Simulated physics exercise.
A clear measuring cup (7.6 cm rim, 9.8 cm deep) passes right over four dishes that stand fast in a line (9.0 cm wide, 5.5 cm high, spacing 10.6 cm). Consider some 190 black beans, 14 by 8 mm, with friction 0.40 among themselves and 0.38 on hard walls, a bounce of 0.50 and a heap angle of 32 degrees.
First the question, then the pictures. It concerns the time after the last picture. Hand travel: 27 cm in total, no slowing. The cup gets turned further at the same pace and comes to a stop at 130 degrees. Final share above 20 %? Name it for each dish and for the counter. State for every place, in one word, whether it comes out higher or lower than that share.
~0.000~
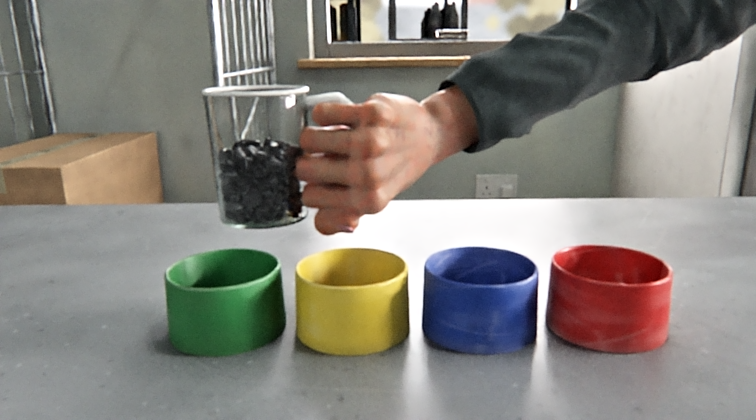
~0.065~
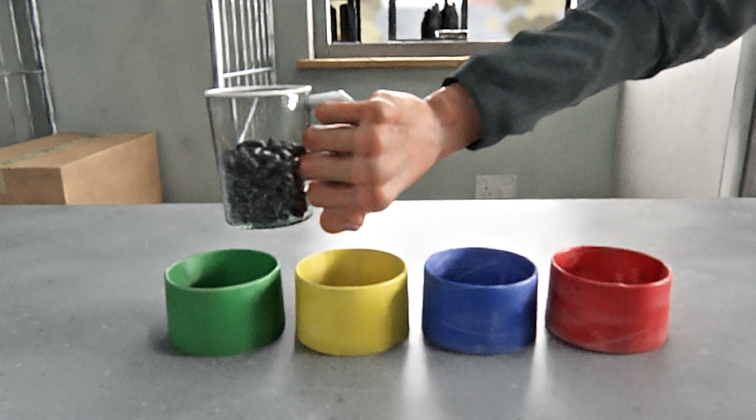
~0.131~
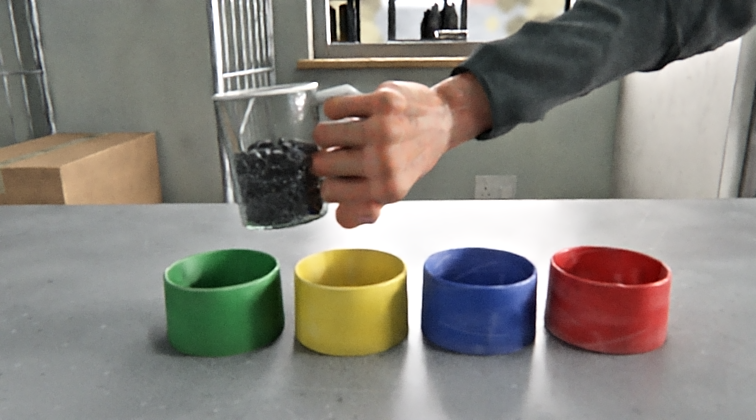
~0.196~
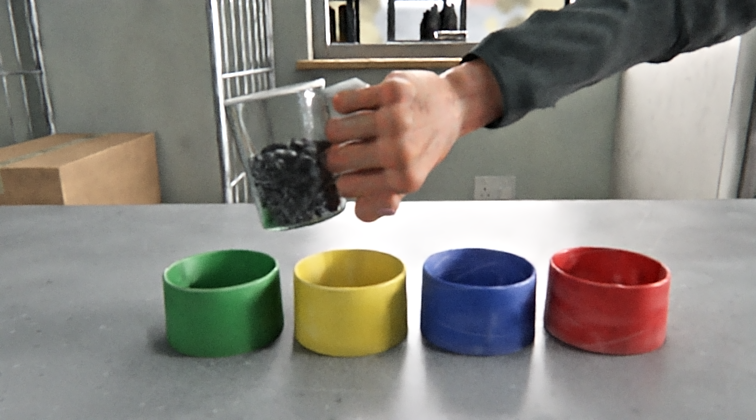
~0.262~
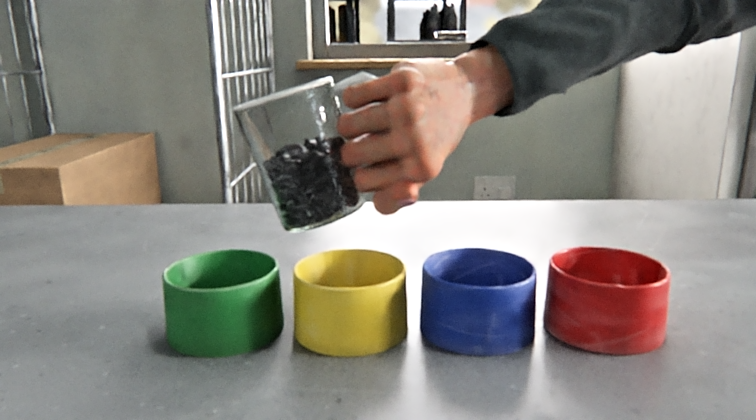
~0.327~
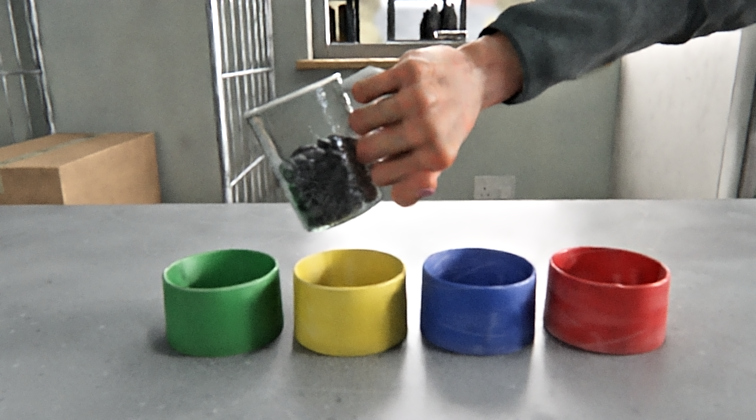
Red dish: Lower, blue dish: Higher, green dish: Lower, yellow dish: Lower, counter: Higher.
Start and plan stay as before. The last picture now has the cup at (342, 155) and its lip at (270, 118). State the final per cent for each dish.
Red 10; blue 40; green 0; yellow 0.
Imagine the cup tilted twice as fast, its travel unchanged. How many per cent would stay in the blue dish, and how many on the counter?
Then: Blue 10, counter 30.
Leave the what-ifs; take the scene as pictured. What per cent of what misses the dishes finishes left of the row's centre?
0 %.
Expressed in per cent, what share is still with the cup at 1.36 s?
About 100 per cent.
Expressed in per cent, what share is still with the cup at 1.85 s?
Roughly 0 per cent of the load.
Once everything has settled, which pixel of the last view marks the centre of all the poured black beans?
Somewhere near (499, 315) in the last picture.
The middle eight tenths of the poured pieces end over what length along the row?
11 cm.
After 0.95 s, tilt 73 degrees; cup holds 100 %.
After 1.36 s, tilt 107 degrees; cup holds 100 %.
Then, at 1.85 s, tilt 130 degrees; cup holds 0 %, red 5 %, blue 55 %.
At rest (3.0 s), red 5 %, blue 55 %, green 0 %, yellow 0 %, counter 40 %.
